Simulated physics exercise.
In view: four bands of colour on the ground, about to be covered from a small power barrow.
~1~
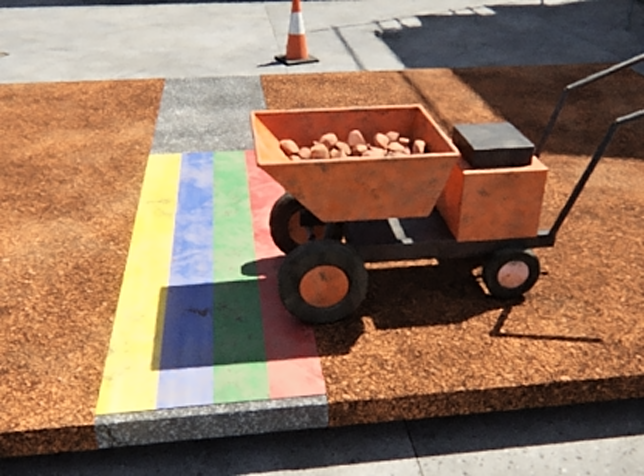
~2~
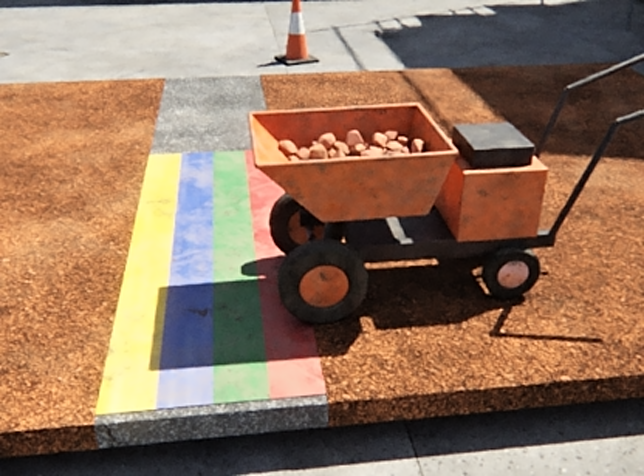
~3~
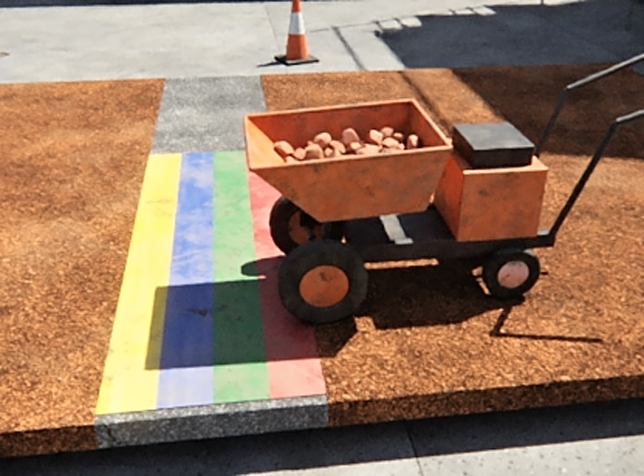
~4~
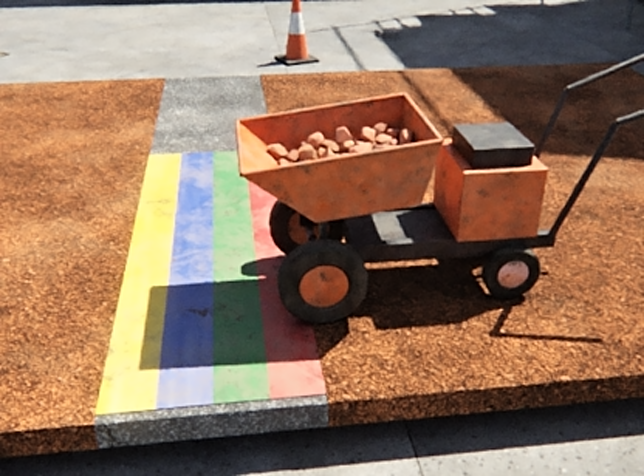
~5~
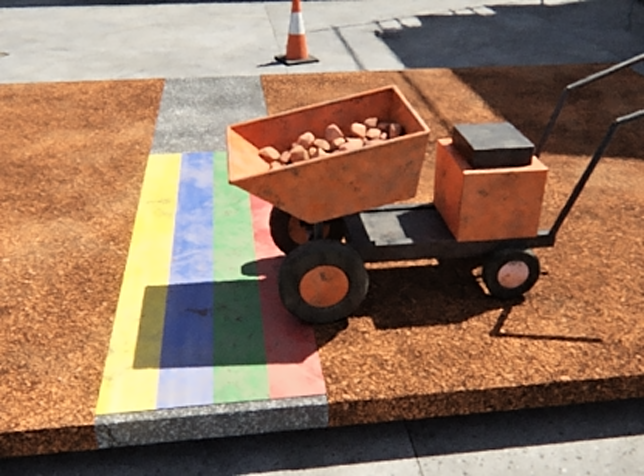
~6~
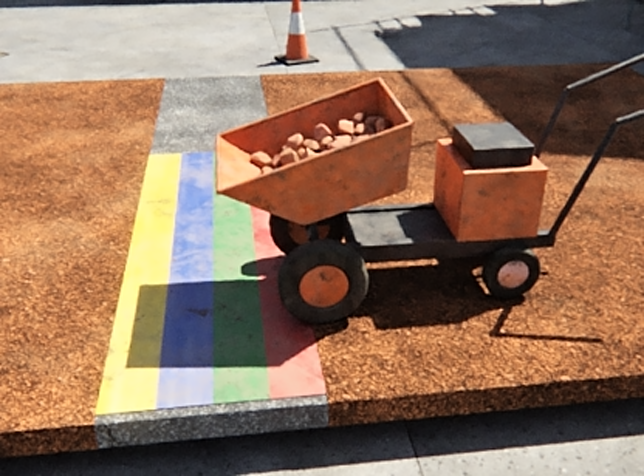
An orange skip full of rubble on a small power barrow started level, then slowly tilted down to the left beside yellow, blue, green and red strips, the lumps still inside it.
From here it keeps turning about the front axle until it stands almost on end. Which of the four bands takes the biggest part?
Most covered: The yellow band.
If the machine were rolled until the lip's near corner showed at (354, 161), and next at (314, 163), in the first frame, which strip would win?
One: The green strip. Two: The strip in blue.
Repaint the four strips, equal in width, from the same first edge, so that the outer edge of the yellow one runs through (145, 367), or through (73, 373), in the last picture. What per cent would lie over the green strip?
First some 0, then 0 per cent.
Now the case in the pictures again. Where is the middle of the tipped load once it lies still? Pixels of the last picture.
Around (136, 293).
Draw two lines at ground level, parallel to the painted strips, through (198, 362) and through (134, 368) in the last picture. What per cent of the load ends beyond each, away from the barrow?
Roughly 70 per cent, and 40 per cent.
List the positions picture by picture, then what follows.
The first picture shows lip of the skip at (260, 165), level; top of the load at (371, 159), lumps of rubble; red strip at (291, 350); green strip at (239, 354); blue strip at (187, 359); yellow strip at (133, 363).
The second picture shows lip of the skip at (257, 166), level; top of the load at (358, 151).
The third picture shows lip of the skip at (251, 169), tipped barely; top of the load at (354, 149).
The fourth picture shows lip of the skip at (242, 175), tipped a little; top of the load at (375, 155).
The fifth picture shows lip of the skip at (231, 182), tipped a little; top of the load at (366, 151).
The sixth picture shows lip of the skip at (219, 192), tipped clearly; top of the load at (363, 149); red strip at (291, 350); green strip at (239, 354); blue strip at (187, 359); yellow strip at (133, 363).
Soon after the last picture, skip tipped steeply; all in the skip.
A little later, skip tipped steeply; most in the skip; a stray few over the blue strip; a small part over the yellow strip; a stray few off the paint.
Later still, skip tipped right over; about a third in the skip; a small part over the blue strip; about a third over the yellow strip; about a quarter off the paint.
At rest, skip tipped right over; about a third in the skip; none over the red strip; none over the green strip; a small part over the blue strip; about a third over the yellow strip; about a quarter off the paint.
